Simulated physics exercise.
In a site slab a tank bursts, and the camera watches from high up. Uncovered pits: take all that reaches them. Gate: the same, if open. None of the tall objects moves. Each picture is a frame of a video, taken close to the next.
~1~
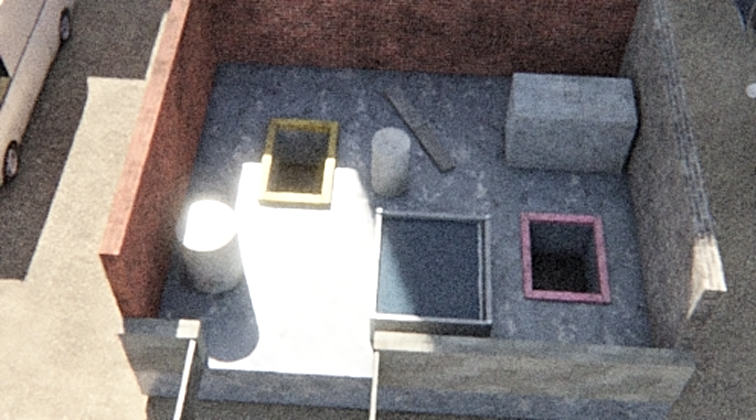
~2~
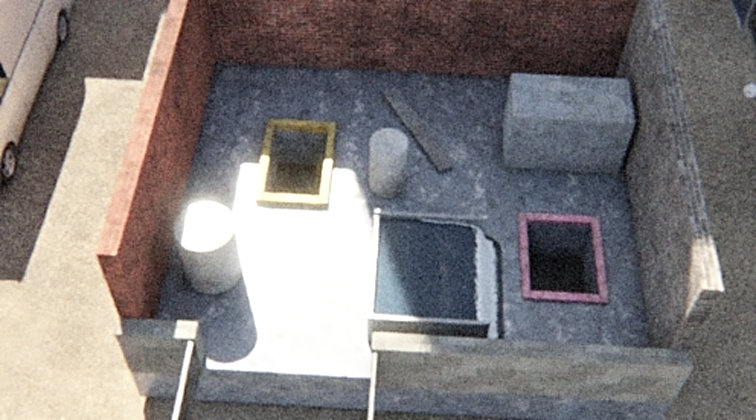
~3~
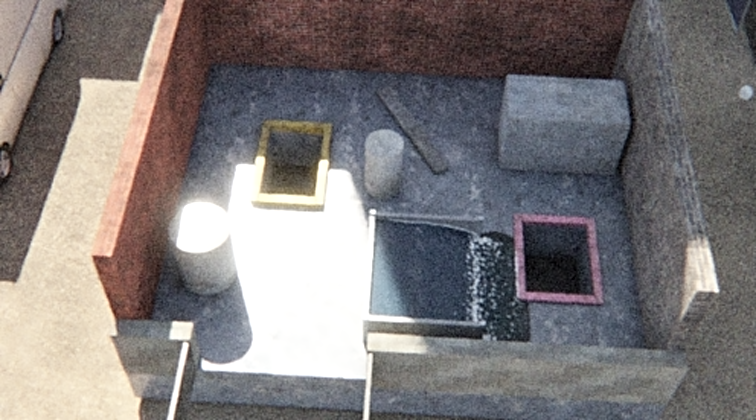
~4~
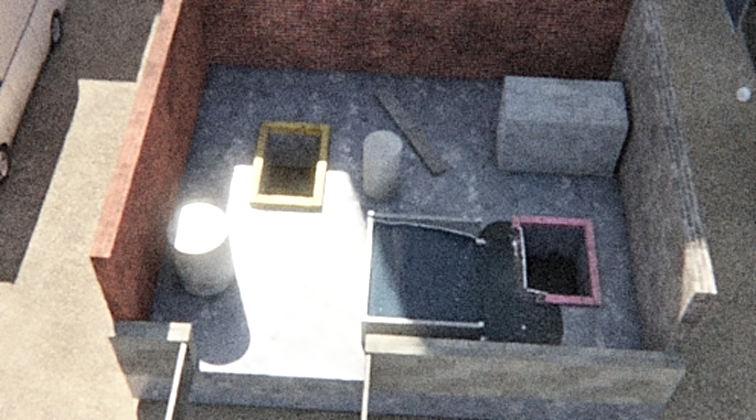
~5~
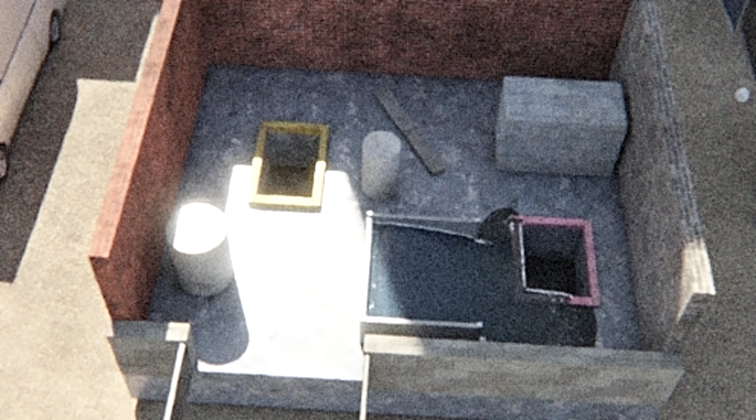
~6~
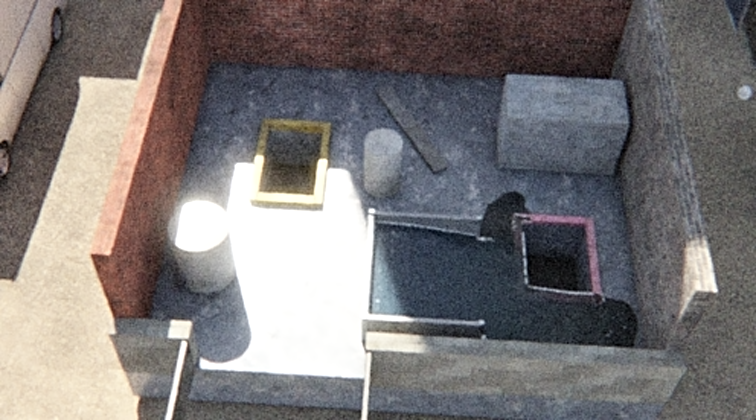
Dark water bursts from the right side of a low, open tank on a grey slab, seen from high up inside red brick and grey walls. A yellow-rimmed pit, two pale cylinders, a plank and a grey block stand around it, with a bright sunlit patch at left. The water spreads right, reaching and wrapping around the pink-rimmed pit, as the camera shifts very slightly.
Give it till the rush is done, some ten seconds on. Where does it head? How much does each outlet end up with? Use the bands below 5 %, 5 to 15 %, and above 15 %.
Once it settles, the gate ends up with below 5 %, the yellow pit ends up with below 5 %, the pink pit ends up with above 15 %.
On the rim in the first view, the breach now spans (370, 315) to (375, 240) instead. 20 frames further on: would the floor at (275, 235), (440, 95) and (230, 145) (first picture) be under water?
Point 1: Inundated; point 2: Unwetted; point 3: Inundated.
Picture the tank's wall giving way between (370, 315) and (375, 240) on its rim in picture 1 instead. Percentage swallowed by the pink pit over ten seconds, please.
Pink: About 0 %.
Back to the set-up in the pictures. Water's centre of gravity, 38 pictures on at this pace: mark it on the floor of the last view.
Near (495, 253) in the last view.
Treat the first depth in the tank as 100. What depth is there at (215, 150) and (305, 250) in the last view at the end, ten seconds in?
Near 0 per cent and 2 per cent, respectively.
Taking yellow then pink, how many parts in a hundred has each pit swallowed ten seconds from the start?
Around 0 percent for the first, around 42 percent for the second.
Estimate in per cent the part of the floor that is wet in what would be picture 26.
By my count, 25 percent.
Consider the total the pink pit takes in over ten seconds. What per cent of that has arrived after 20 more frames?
Near 85 %, I'd say.
A moment on, water covers 15 % of the floor; the gate 0 %, the yellow pit 0 %, the pink pit 17 %.
Next, water covers 20 % of the floor; the gate 0 %, the yellow pit 0 %, the pink pit 26 %.
Then, water covers 25 % of the floor; the gate 0 %, the yellow pit 0 %, the pink pit 35 %.
Later, water covers 40 % of the floor; the gate 0 %, the yellow pit 0 %, the pink pit 41 %.
In the end, water covers 55 % of the floor; the gate 2 %, the yellow pit 0 %, the pink pit 41 %.
